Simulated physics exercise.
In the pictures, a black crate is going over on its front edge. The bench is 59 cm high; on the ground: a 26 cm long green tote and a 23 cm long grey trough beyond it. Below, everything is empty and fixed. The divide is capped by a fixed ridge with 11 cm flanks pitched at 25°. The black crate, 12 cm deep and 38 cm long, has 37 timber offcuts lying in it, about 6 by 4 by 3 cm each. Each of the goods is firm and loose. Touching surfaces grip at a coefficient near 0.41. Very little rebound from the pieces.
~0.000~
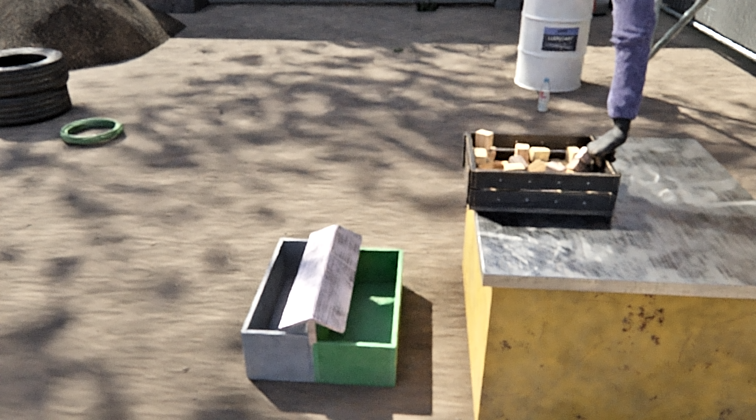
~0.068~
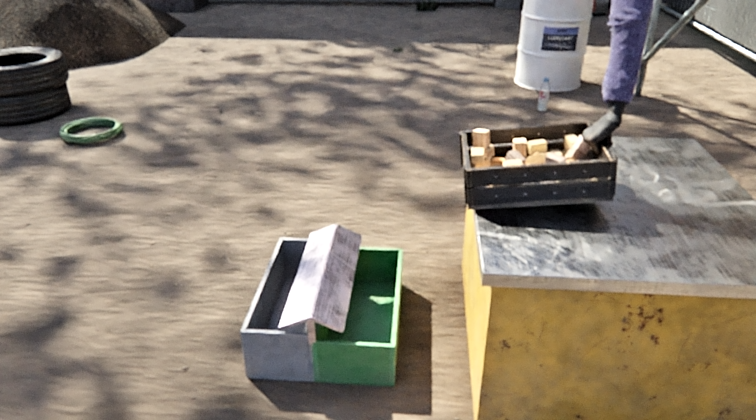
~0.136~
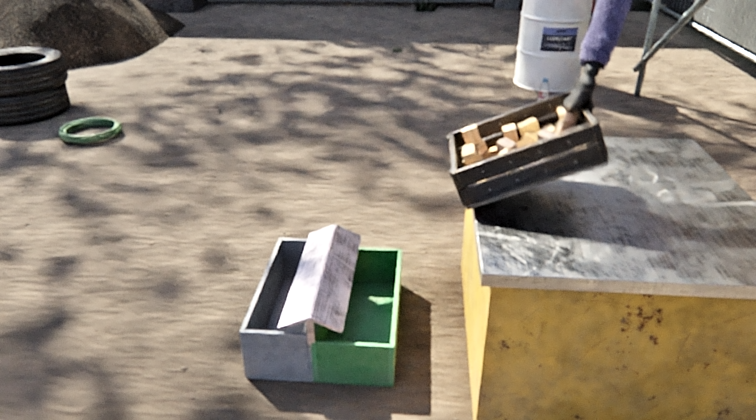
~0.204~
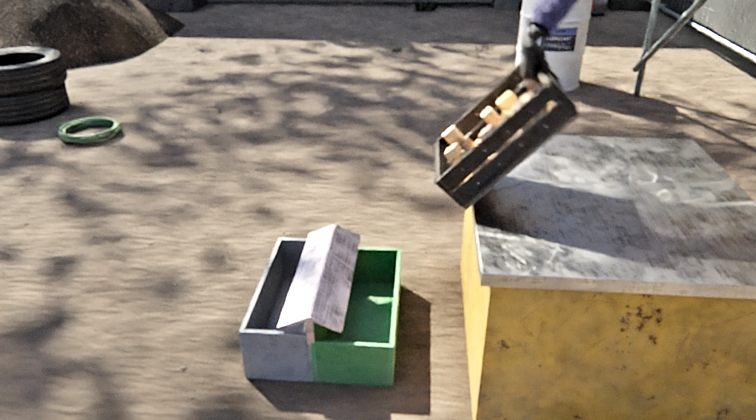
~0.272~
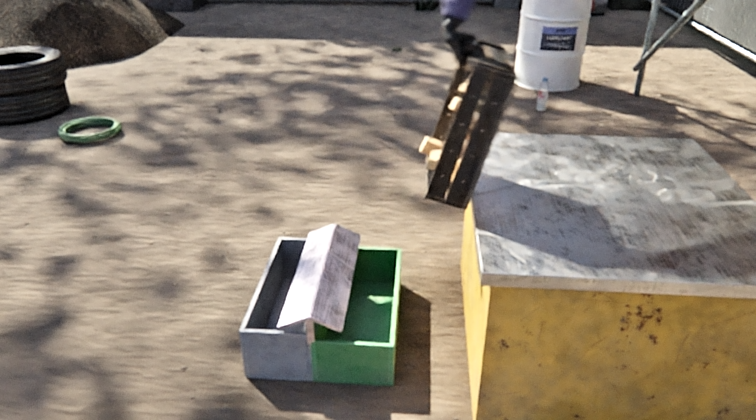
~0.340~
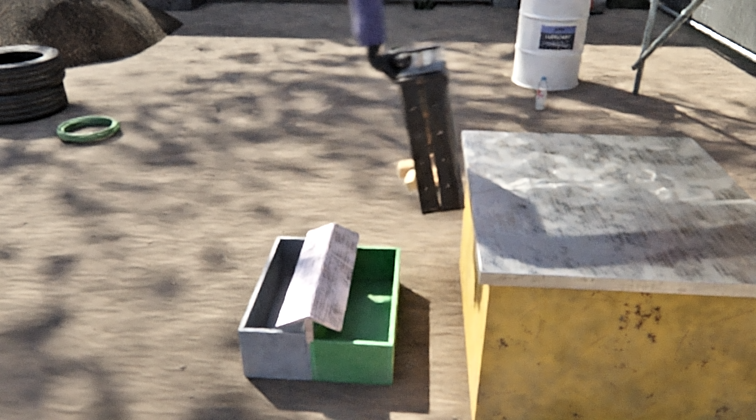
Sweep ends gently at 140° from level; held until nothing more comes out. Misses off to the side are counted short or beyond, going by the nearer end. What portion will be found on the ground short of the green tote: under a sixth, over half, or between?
On the ground short of the green tote: Short of a sixth of the load.
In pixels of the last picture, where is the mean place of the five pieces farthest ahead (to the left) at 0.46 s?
Near (328, 140) in pixels.
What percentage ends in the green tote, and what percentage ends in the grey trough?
About 35 and 40 per cent.
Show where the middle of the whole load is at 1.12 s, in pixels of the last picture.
Centre: Approx. (299, 313).
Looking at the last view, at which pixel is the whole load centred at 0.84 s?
Estimated middle - around (296, 310).
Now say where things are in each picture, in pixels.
In the first picture (each is followed by its nearest rim corner in this view), black crate, (615, 175); grey trough, (308, 334); 0° from level; none out.
Black crate, (611, 160); 7° from level, in the second picture.
Black crate, (591, 123); 24° from level, in the third picture.
Black crate, (543, 85); 48° from level, in the fourth picture.
Black crate, (471, 68); 75° from level, in the fifth picture.
Black crate, (399, 85); grey trough, (305, 332); 101° from level; 2 out, the lowest offcut at (413, 180), in the sixth picture.
After 0.46 s, tilt 135°; 19 still in the black crate and 18 in the air.
After 0.62 s, tilt 140°; 8 in the green tote, 2 in the grey trough and 27 in the air.
After 0.84 s, tilt 140°; 11 in the green tote, 14 in the grey trough, 7 on the ground beyond the grey trough and 5 in the air.
Outcome (at 1.12 s), 13 in the green tote, 15 in the grey trough, 1 on the ground short of the green tote and 8 on the ground beyond the grey trough. Asked share, 1 of 37, 3 per cent.
